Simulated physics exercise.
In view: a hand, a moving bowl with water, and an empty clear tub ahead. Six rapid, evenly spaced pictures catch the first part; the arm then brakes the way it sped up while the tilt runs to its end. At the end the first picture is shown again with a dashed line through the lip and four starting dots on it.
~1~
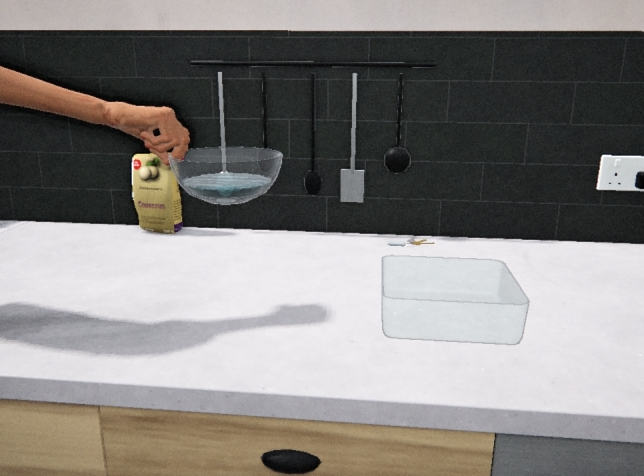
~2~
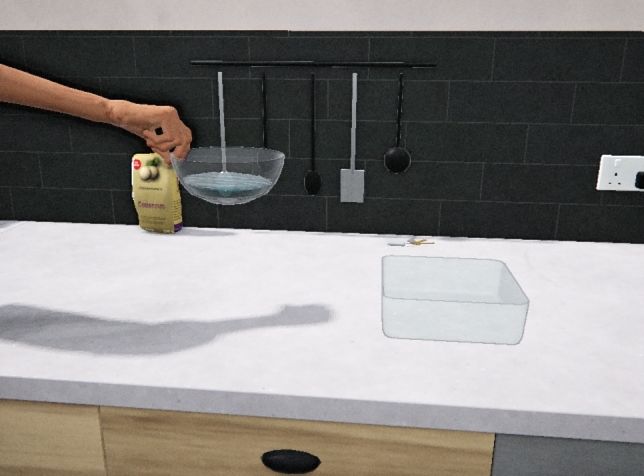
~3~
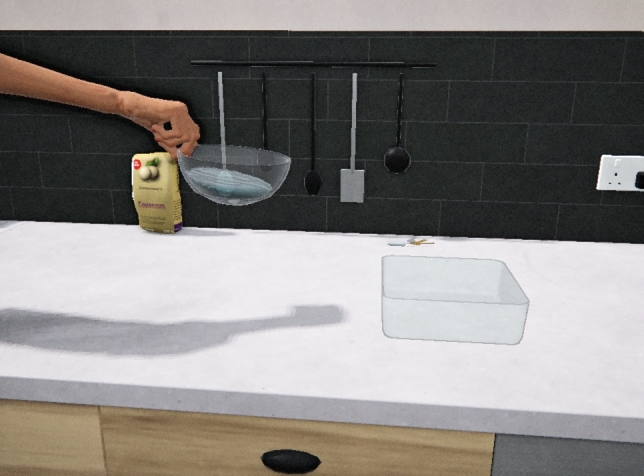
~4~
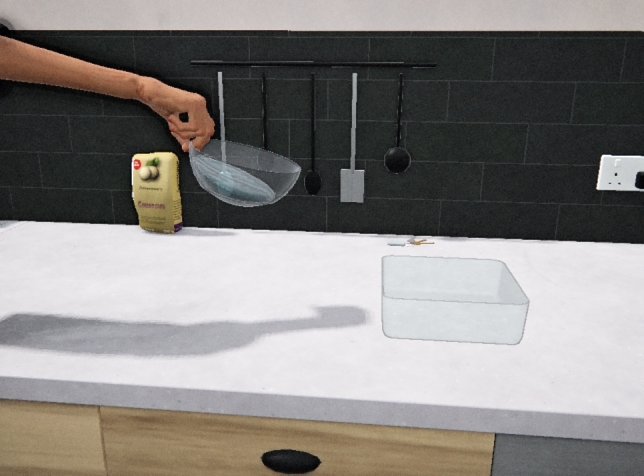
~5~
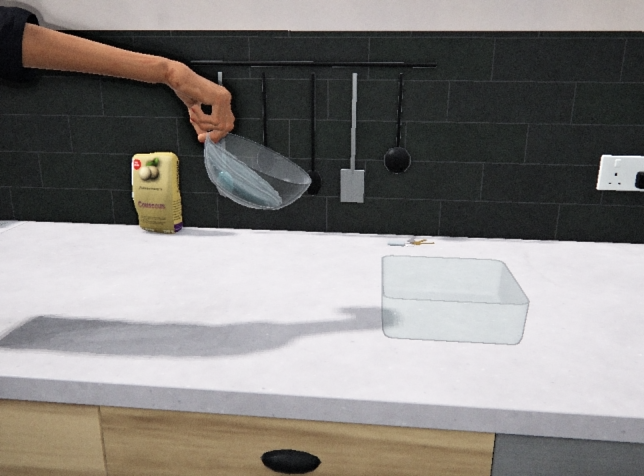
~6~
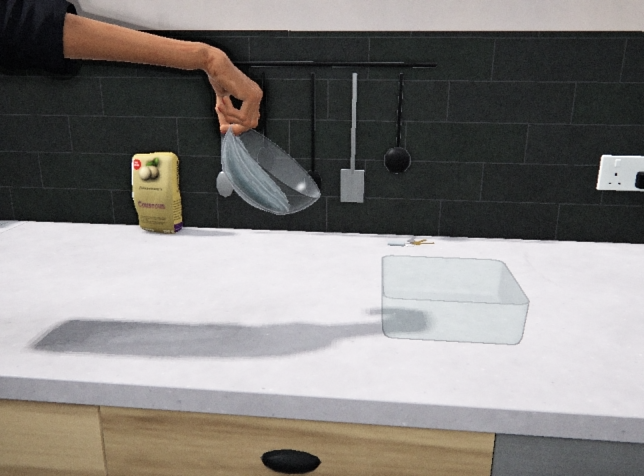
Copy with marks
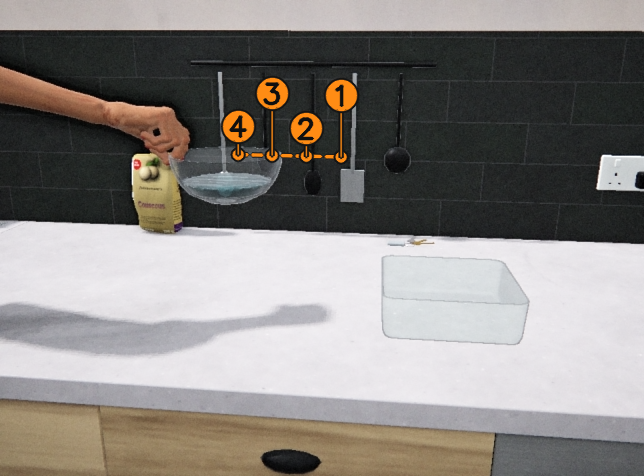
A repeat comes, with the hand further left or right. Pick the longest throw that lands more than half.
I would pick place 2.
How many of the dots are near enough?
Two of the four.
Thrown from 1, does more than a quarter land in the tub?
Yes.
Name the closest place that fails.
It is 3.
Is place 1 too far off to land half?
No.
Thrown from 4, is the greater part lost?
Yes.
In orange, 1 at (341, 157); 2 at (306, 156); 3 at (272, 155); 4 at (238, 154).
For place 1, about 70 % lands in the tub, 8 % falls short and 21 % goes beside or beyond.
For place 2, about 65 % lands in the tub, 13 % falls short and 22 % goes beside or beyond.
For place 3, about 32 % lands in the tub, 59 % falls short and 9 % goes beside or beyond.
For place 4, about 0 % lands in the tub, 96 % falls short and 3 % goes beside or beyond.
